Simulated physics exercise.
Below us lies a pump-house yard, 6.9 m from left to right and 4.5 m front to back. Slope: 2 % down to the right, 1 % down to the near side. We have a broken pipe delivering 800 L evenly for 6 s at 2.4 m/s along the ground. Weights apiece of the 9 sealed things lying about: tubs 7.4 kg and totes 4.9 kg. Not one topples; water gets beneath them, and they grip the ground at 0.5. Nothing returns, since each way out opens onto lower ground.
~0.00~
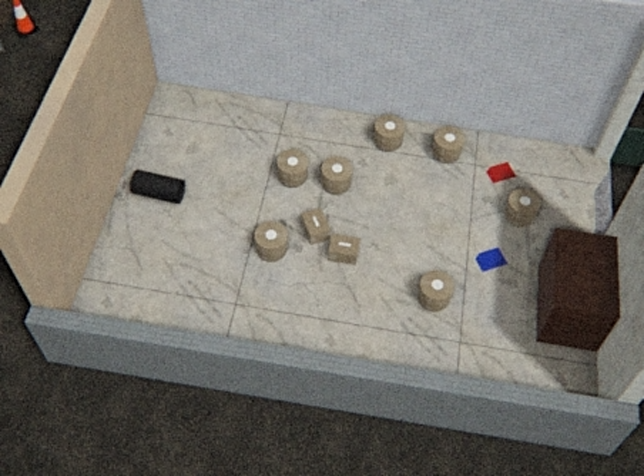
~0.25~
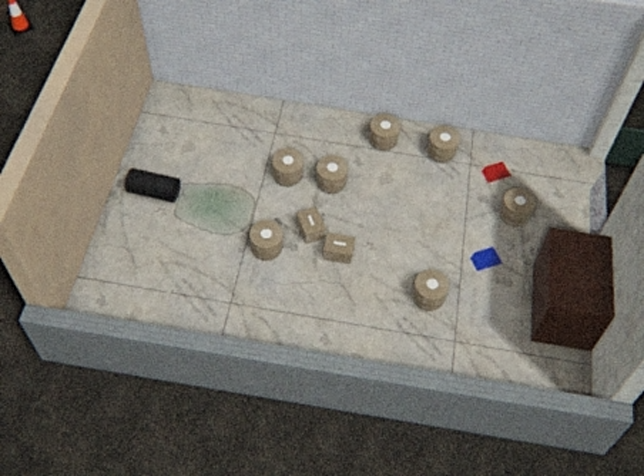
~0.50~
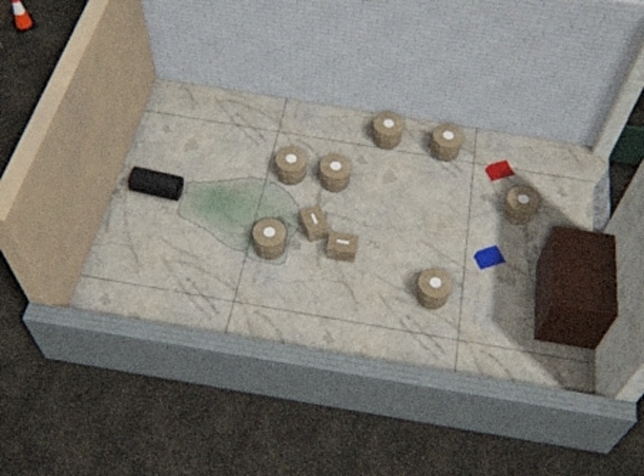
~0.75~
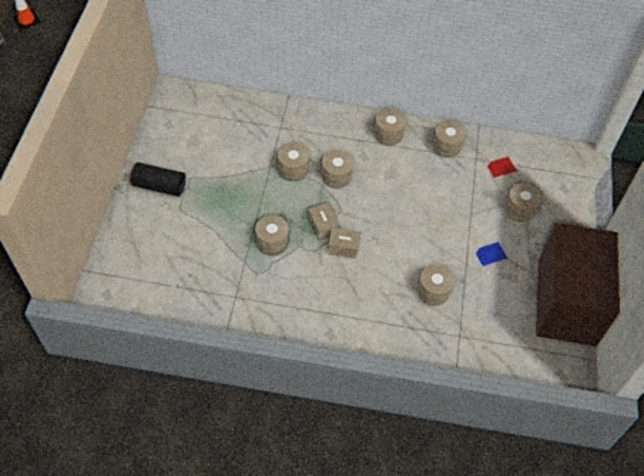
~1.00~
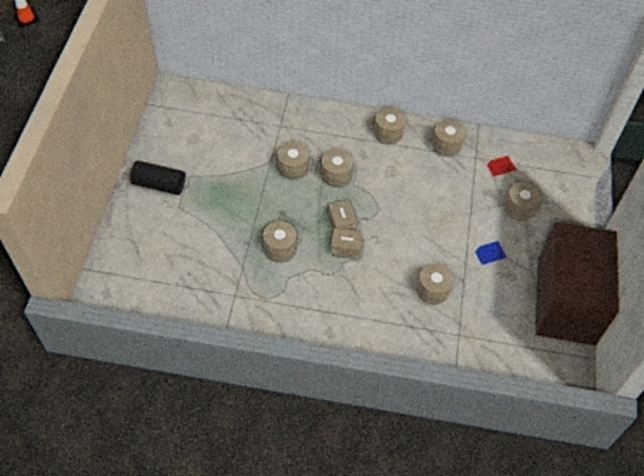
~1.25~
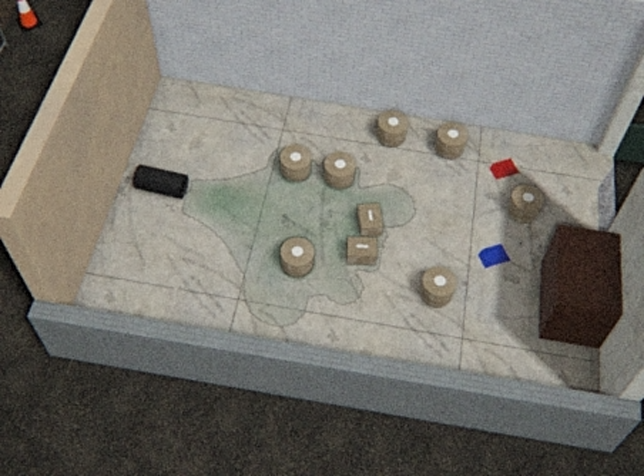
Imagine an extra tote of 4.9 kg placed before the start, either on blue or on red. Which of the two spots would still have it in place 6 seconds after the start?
The red spot.
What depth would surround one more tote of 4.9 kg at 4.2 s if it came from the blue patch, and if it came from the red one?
Around 9 cm for the first start, around 2 cm for the second.
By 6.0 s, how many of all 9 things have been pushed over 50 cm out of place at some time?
It works out to 4.
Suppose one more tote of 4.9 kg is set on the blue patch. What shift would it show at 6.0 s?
Distance: Approx. 200 cm.
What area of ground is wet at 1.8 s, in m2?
Some 8.0 m2 of it.
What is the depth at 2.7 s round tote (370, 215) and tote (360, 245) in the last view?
Depth approx. 4 cm / 5 cm.
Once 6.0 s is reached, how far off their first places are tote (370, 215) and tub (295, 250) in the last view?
In turn: Washed out, 350 cm.
After 1.8 s on blue it would be 0 cm off in 0 cm of water; on red it would be 0 cm off in 0 cm of water.
After 2.7 s on blue it would be 45 cm off in 3 cm of water; on red it would be 0 cm off in 1 cm of water.
After 4.2 s on blue it would be 94 cm off in 9 cm of water; on red it would be 0 cm off in 2 cm of water.
After 6.0 s on blue it would be 179 cm off in 11 cm of water; on red it would be 0 cm off in 2 cm of water.
